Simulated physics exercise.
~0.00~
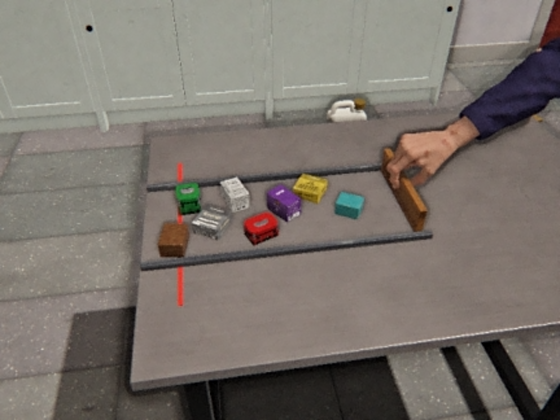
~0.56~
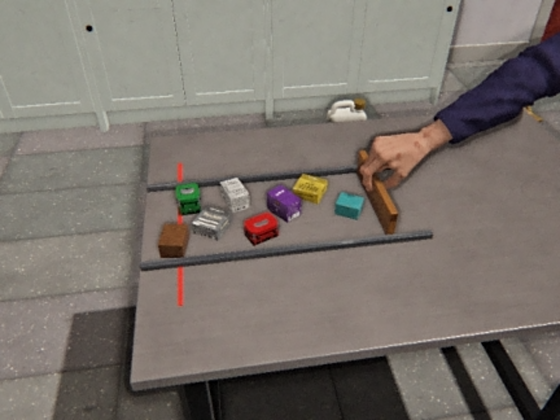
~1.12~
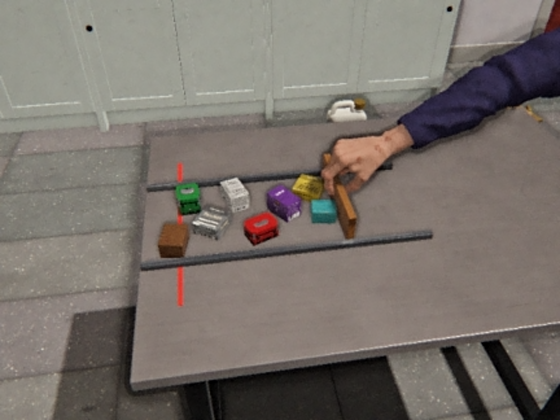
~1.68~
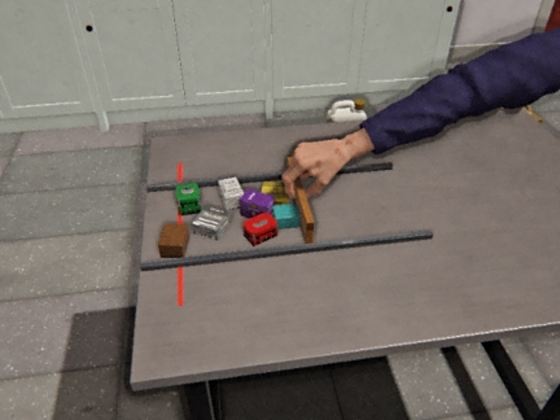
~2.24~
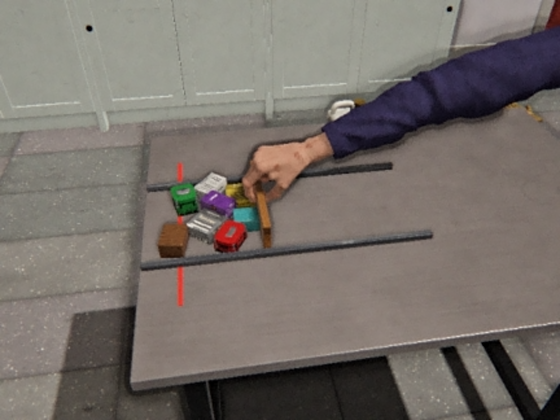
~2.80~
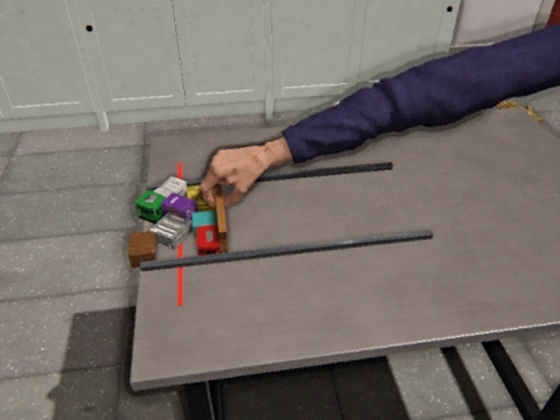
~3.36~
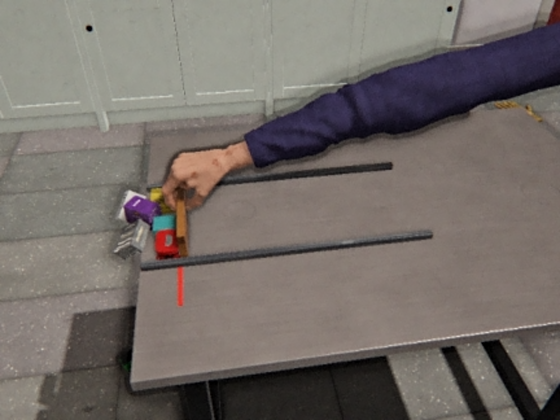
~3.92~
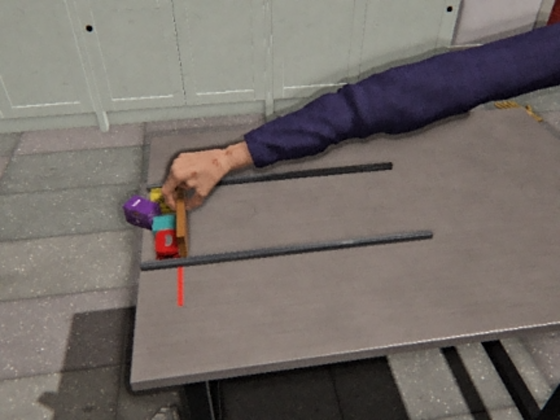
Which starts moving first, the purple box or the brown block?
The purple box starts moving first, pushed left with the bunching boxes while the brown block is still at rest. The brown block only shifts later, near the table's end.
